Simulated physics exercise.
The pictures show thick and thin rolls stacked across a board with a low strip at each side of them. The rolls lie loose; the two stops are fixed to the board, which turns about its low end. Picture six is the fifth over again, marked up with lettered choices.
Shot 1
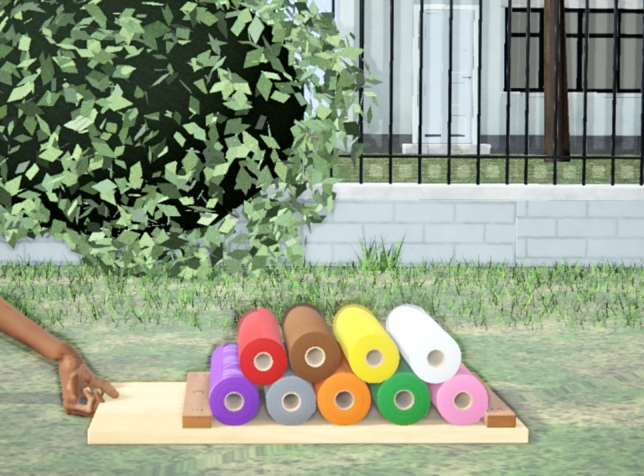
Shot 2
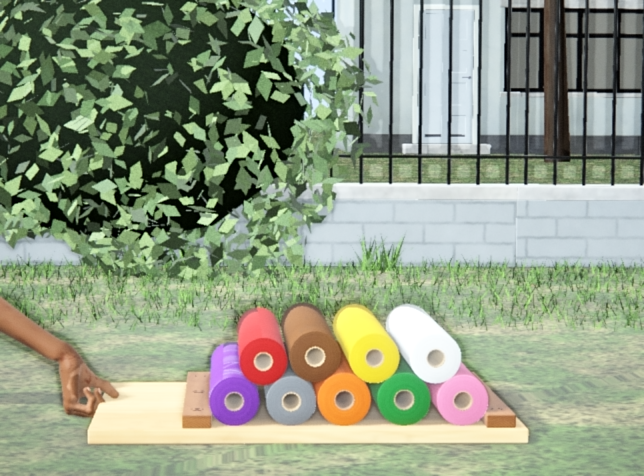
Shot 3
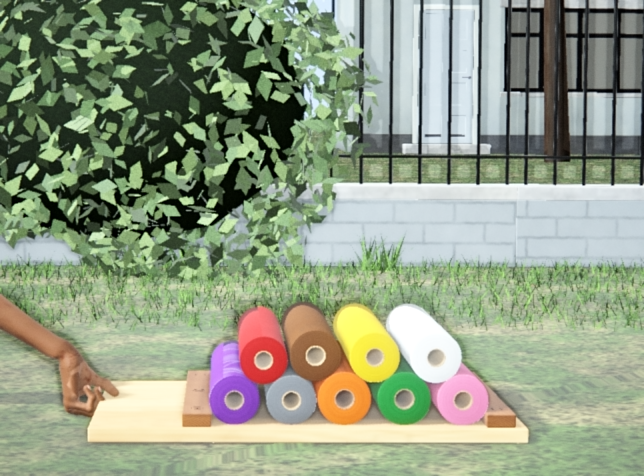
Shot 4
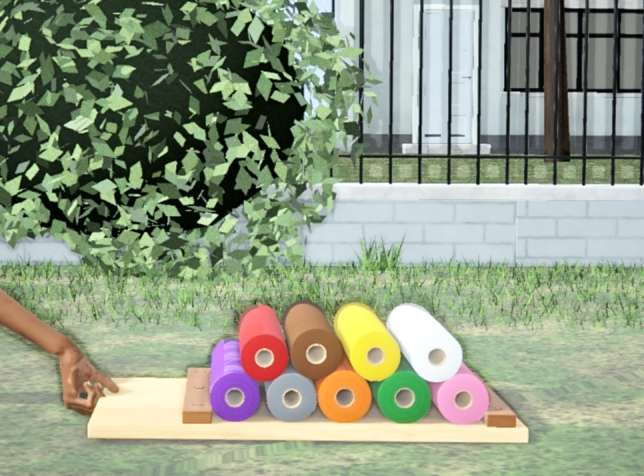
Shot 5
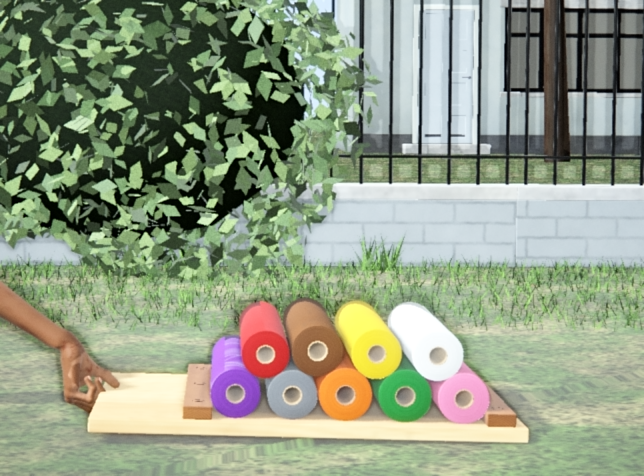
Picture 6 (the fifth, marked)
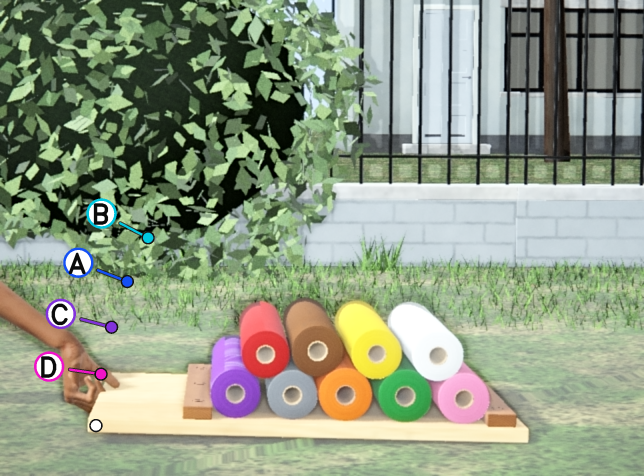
At the start, a hand grips the left end of a pale board on the grass, where nine colourful rolls sit stacked in two rows between low wooden strips. The hand then slowly raises that end a little, tilting the board slightly, while the rolls keep their places in the stack.
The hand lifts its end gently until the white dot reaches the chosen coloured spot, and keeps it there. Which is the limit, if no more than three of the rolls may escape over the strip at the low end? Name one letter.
The last mark within the limit is B.
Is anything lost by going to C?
No.
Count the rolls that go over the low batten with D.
At D the number is none.
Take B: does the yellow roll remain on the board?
Yes.
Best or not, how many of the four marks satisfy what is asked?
Four of the four.
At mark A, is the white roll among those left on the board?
The white roll: Yes.
On the marked copy, A at (128, 281); B at (148, 238); C at (112, 327); D at (101, 374); the white dot at (96, 426).
Following B. Soon after the start, board at 16°.
Later, board at 27°.
In the end, board at 27°, none over the low batten.
As for the rest, A none over the low batten; C none over the low batten; D none over the low batten.
